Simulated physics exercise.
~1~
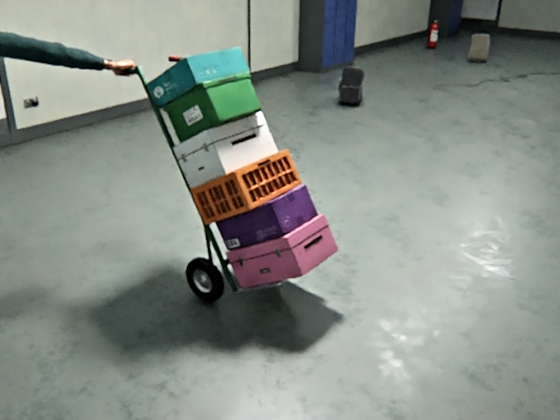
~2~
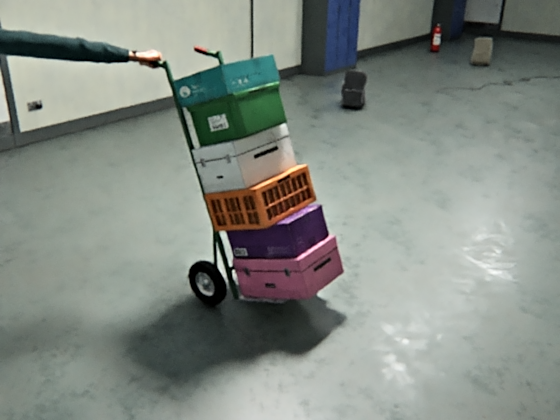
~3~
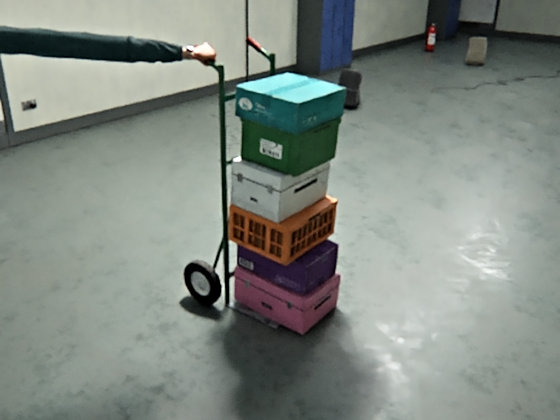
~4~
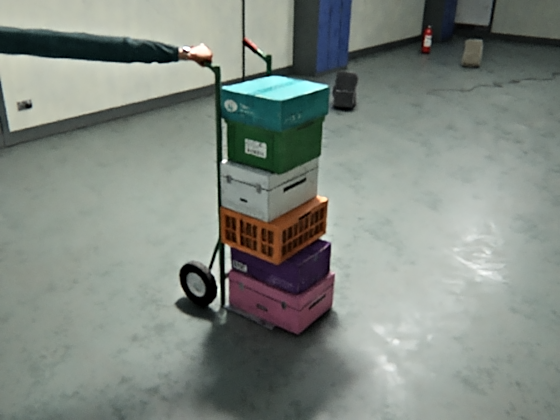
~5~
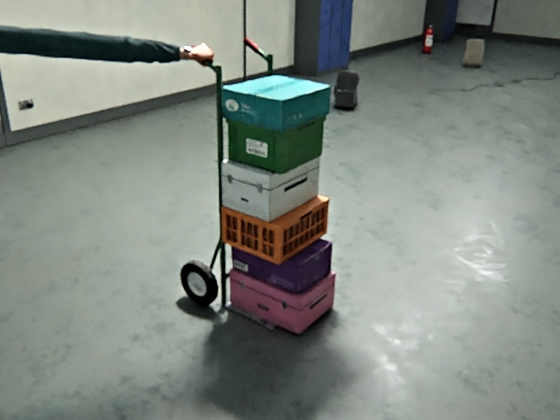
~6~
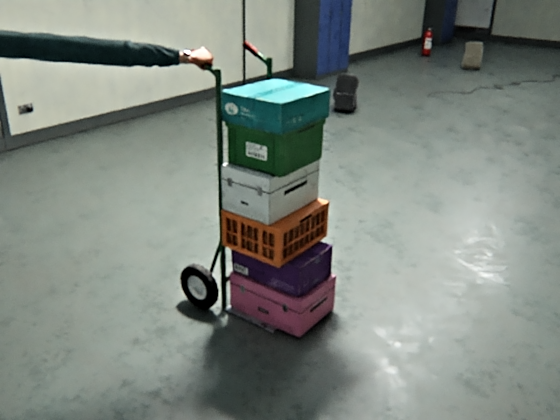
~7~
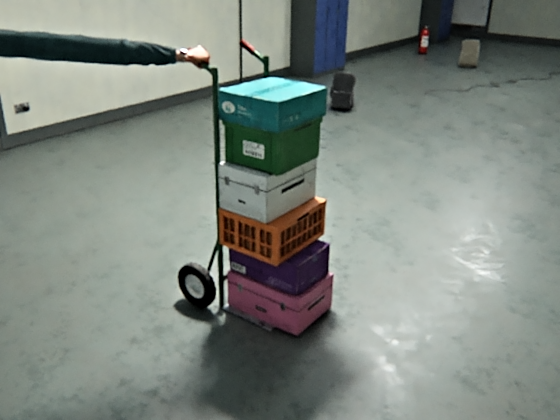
The footage shows a hand swinging a tilted green sack truck upright, carrying a stack of turquoise, green, white, orange, purple and pink boxes and crates. The stack swings to the right, shifts slightly back left as the truck settles, and ends standing upright and still.
